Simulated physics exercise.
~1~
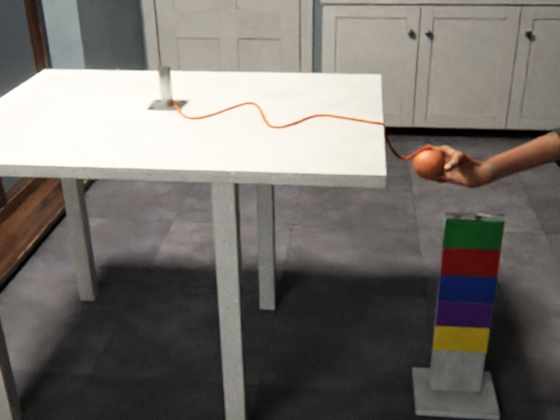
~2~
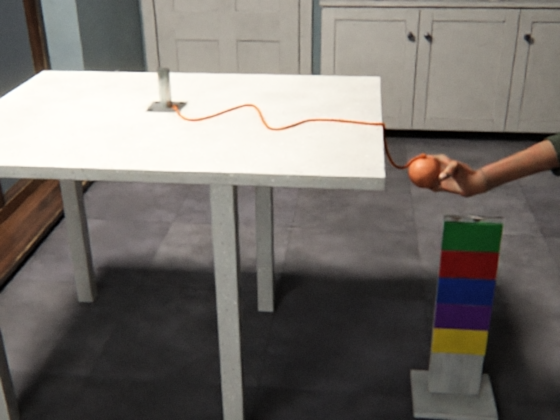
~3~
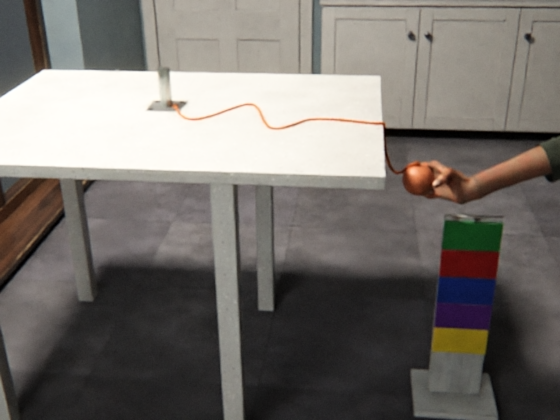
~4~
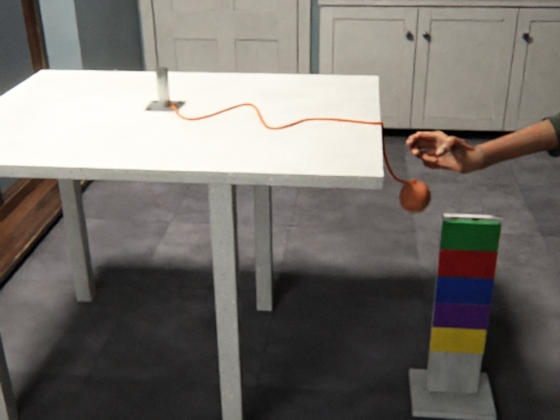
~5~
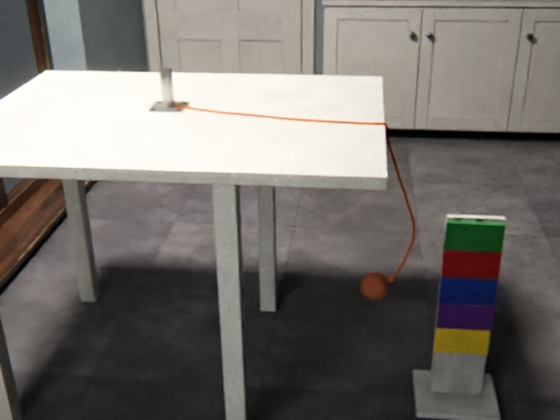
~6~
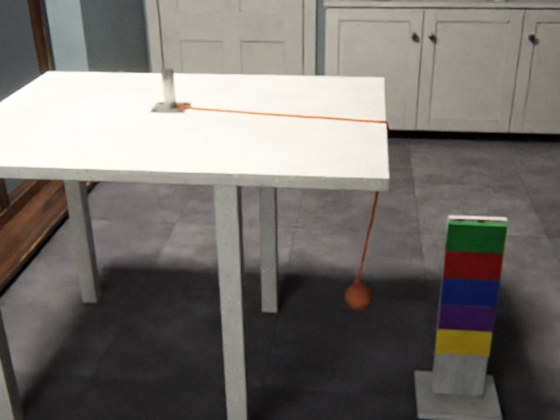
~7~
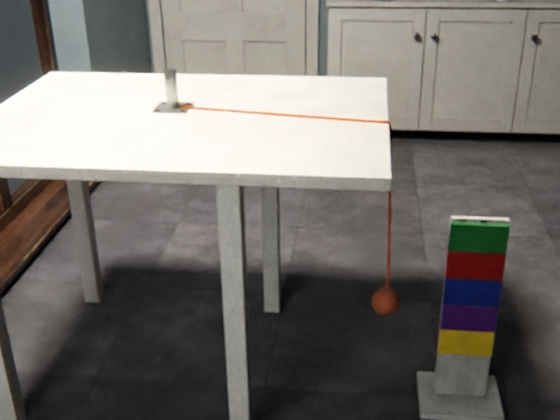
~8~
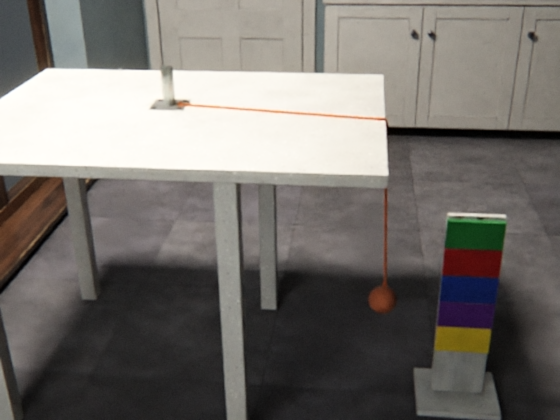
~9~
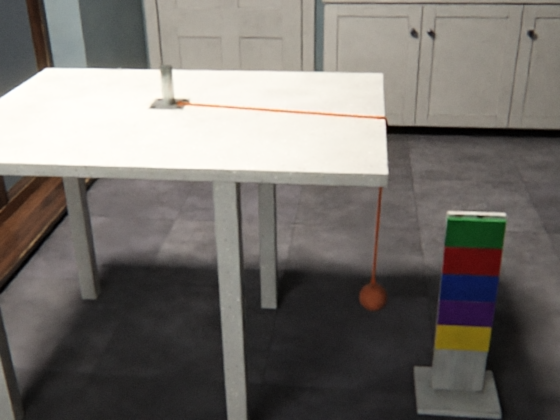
At the start, a hand at the right holds an orange ball-like object just past the edge of a white table, tied to an orange cord that lies slack and wavy from a small post on the tabletop. The hand shifts slightly left, then opens and draws back. The orange drops and swings left beneath the table edge as the cord pulls straight across the top. It then swings back a little to the right. At the end, it hangs below the edge, drifting slightly left, level with the purple band on the striped board.
